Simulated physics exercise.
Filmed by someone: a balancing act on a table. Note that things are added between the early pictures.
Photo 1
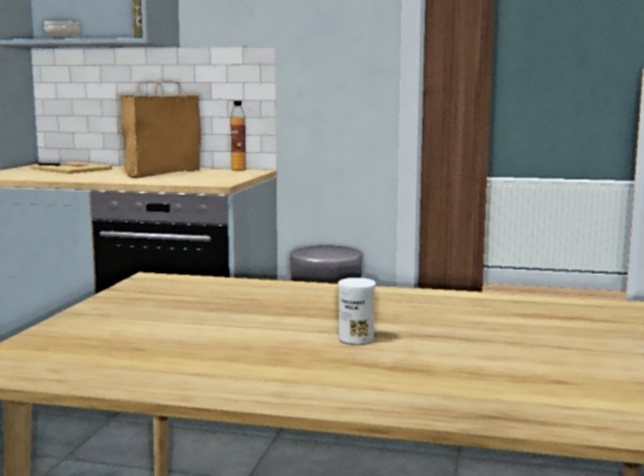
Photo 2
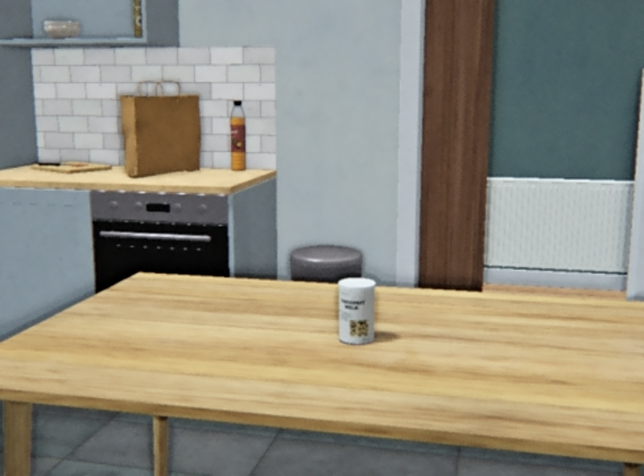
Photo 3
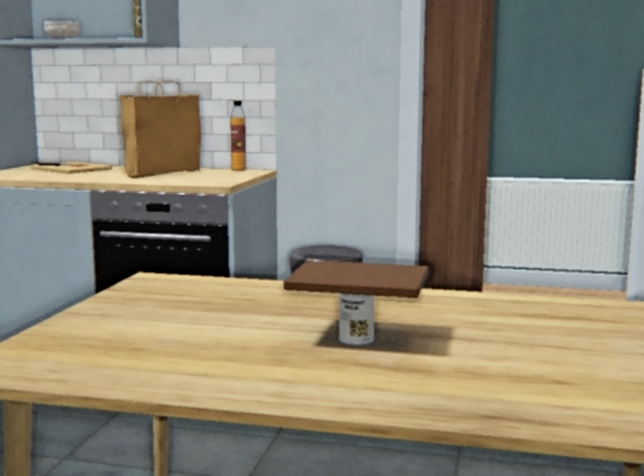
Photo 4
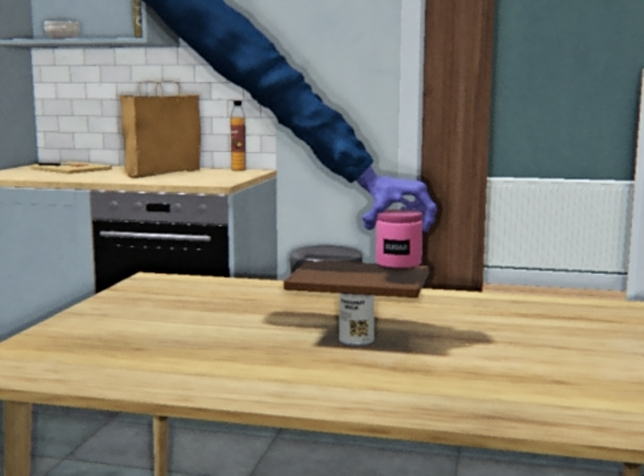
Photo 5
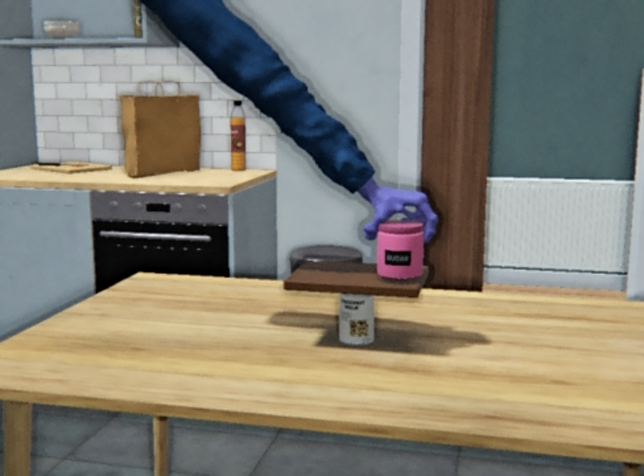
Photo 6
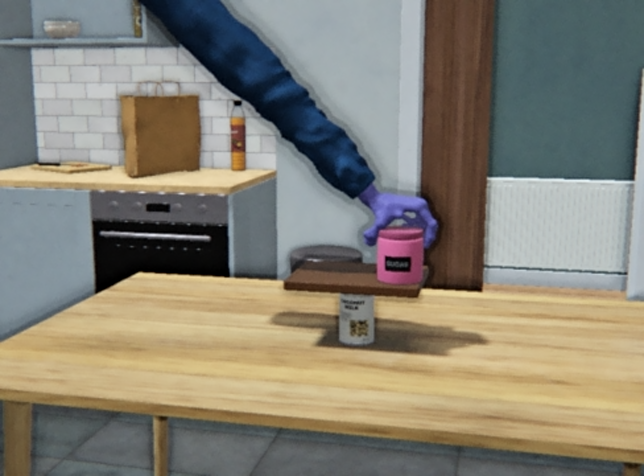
In the video, a white container stands on a wooden table, and a brown board appears on top of it. A purple hand in a blue sleeve lowers a pink jar onto the board's right side and keeps holding it.
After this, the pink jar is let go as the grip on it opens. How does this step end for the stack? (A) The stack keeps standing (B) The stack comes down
(B) The stack comes down.
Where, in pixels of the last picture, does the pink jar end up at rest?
Somewhere around (446, 337) in the last picture.
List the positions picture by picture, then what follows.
In the first frame, the last thing is not in view yet.
In the second frame, the last thing is not in view yet.
In the third frame, the last thing is not in view yet; brown lid (359, 278).
The fourth frame shows coming down; pink jar (399, 238); brown lid (359, 278).
The fifth frame shows coming down; pink jar (400, 248); brown lid (359, 278).
The sixth frame shows set down, still held; pink jar (400, 255); brown lid (359, 278).
Then, 0.30 s on from there, pink jar now fallen; brown lid turned 48° from how it was put.
Then, 0.50 s on from there, brown lid on its side.
Then, 0.80 s on from there, brown lid now fallen.
In the end, fallen, brown lid and pink jar; white tin unmoved. At the end, from the last picture's camera, pink jar near (446, 337). The stack loses its balance.
